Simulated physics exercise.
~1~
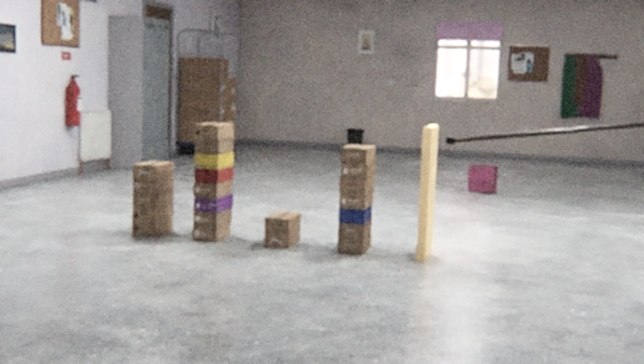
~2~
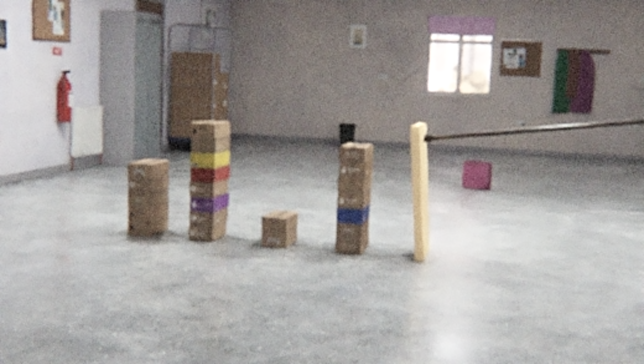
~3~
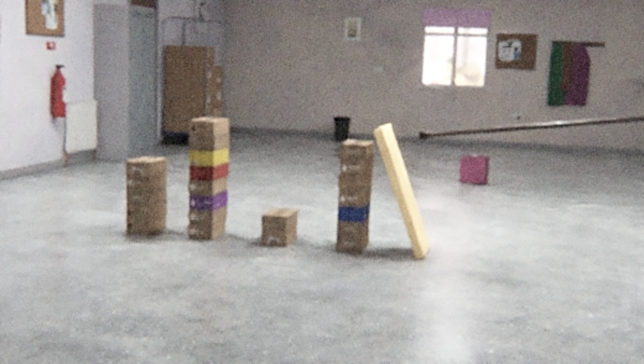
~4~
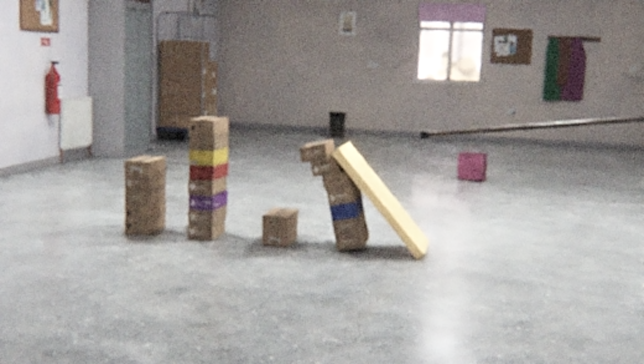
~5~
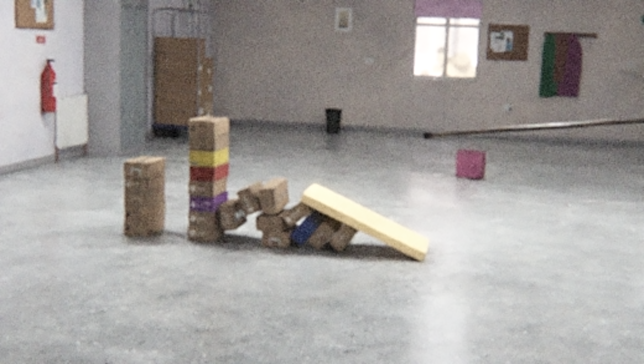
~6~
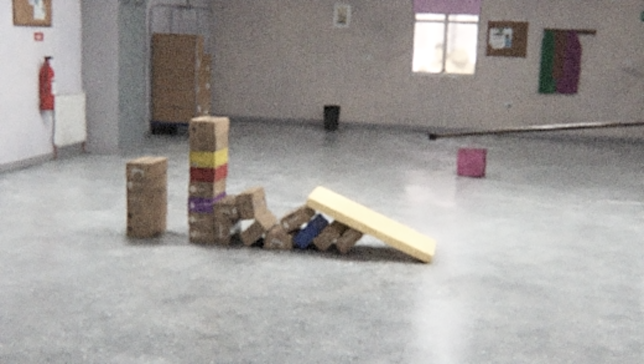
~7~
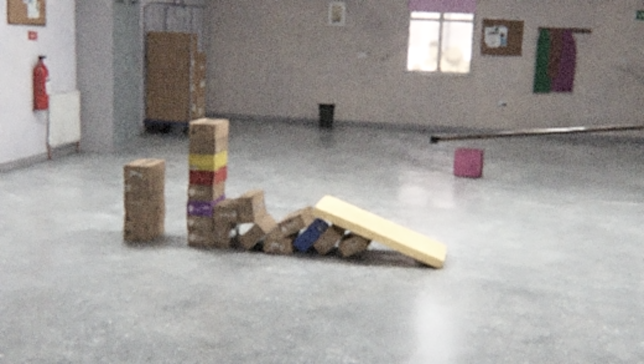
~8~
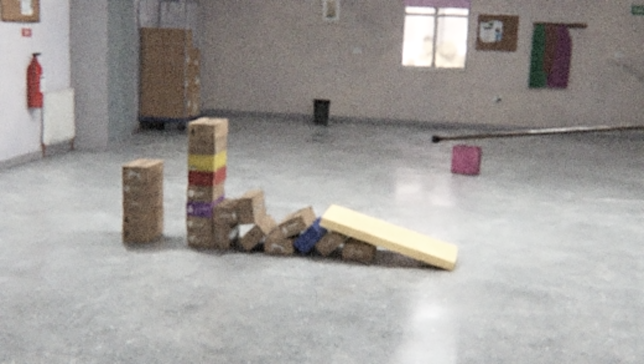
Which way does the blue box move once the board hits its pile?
The blue box moves to the left, tipping over as its pile collapses.
